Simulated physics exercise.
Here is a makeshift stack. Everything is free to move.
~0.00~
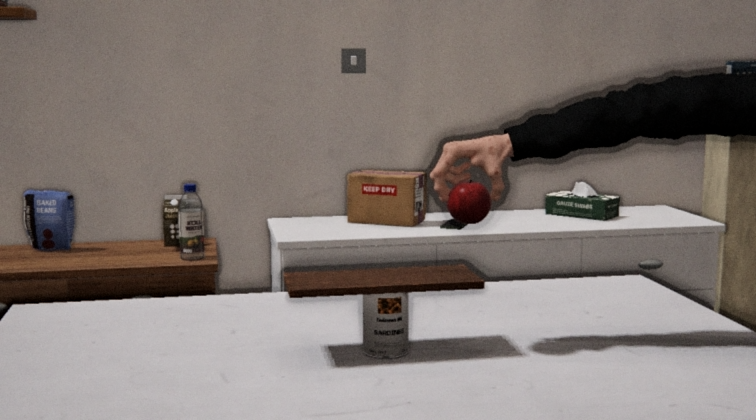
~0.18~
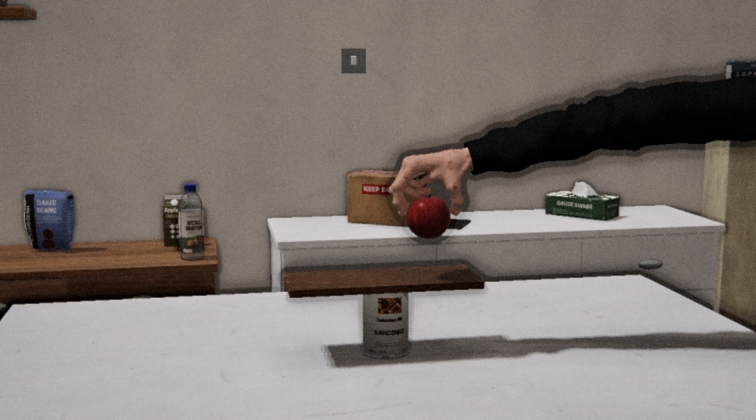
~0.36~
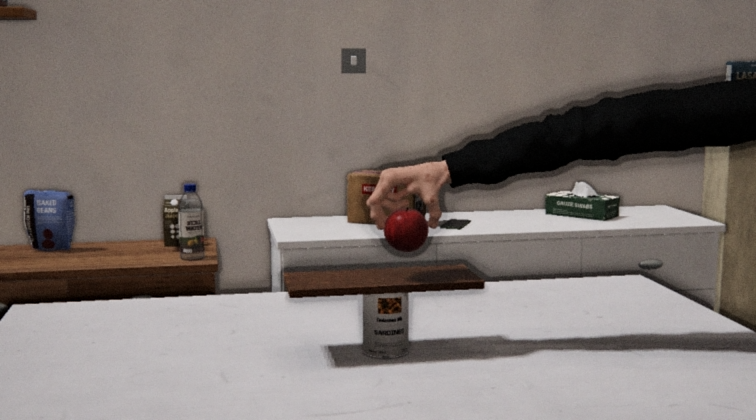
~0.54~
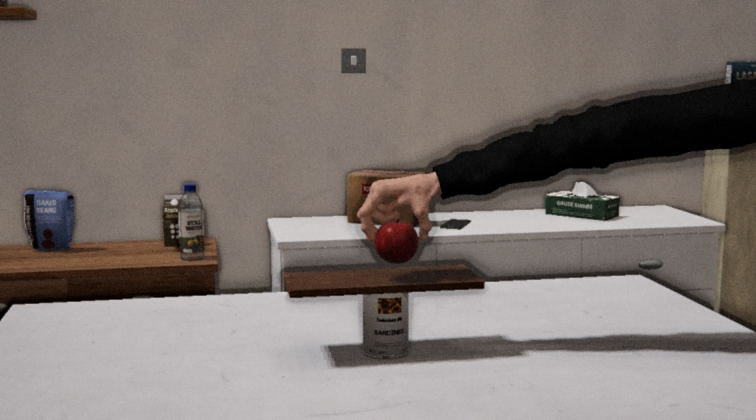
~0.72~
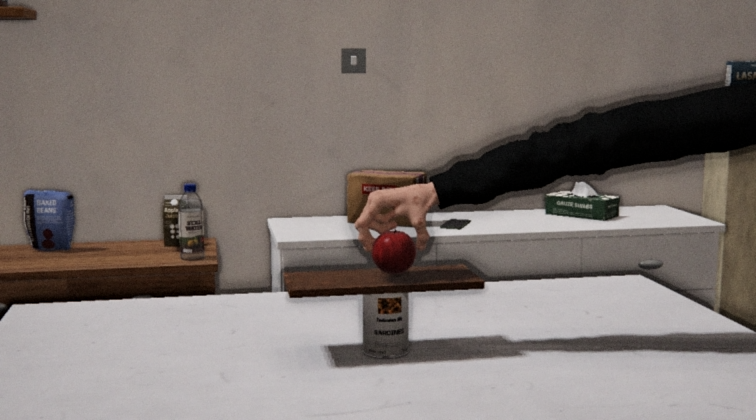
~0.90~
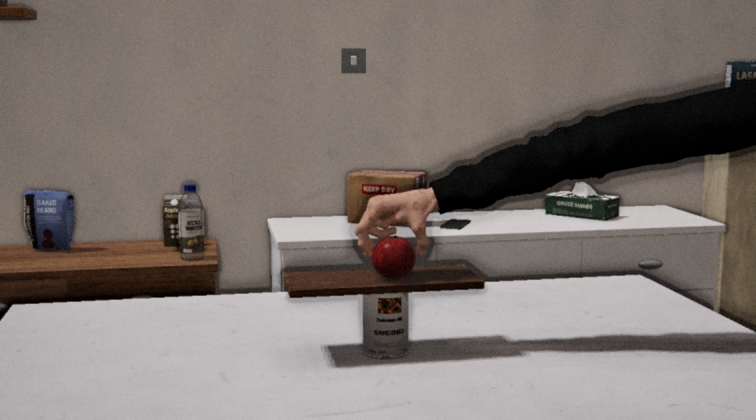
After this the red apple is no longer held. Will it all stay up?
Outcome: The stack keeps its balance.
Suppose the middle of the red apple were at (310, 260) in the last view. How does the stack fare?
Then it comes apart.
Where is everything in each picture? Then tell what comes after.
The first frame shows still above its spot; red apple (469, 202); brown board (382, 280).
The second frame shows still above its spot; red apple (428, 216); brown board (382, 280).
The third frame shows still above its spot; red apple (406, 230); brown board (382, 280).
The fourth frame shows still above its spot; red apple (397, 242); brown board (382, 280).
The fifth frame shows still above its spot; red apple (394, 252); brown board (382, 280).
The sixth frame shows in place under the hand; red apple (394, 257); brown board (382, 280).
By 1.70 s, all is still.
By 2.60 s, red apple resting near (394, 258).
When it is over (3.5 s), all 3 as before. End places, in pixels of the last picture, red apple near (394, 258). The stack holds.
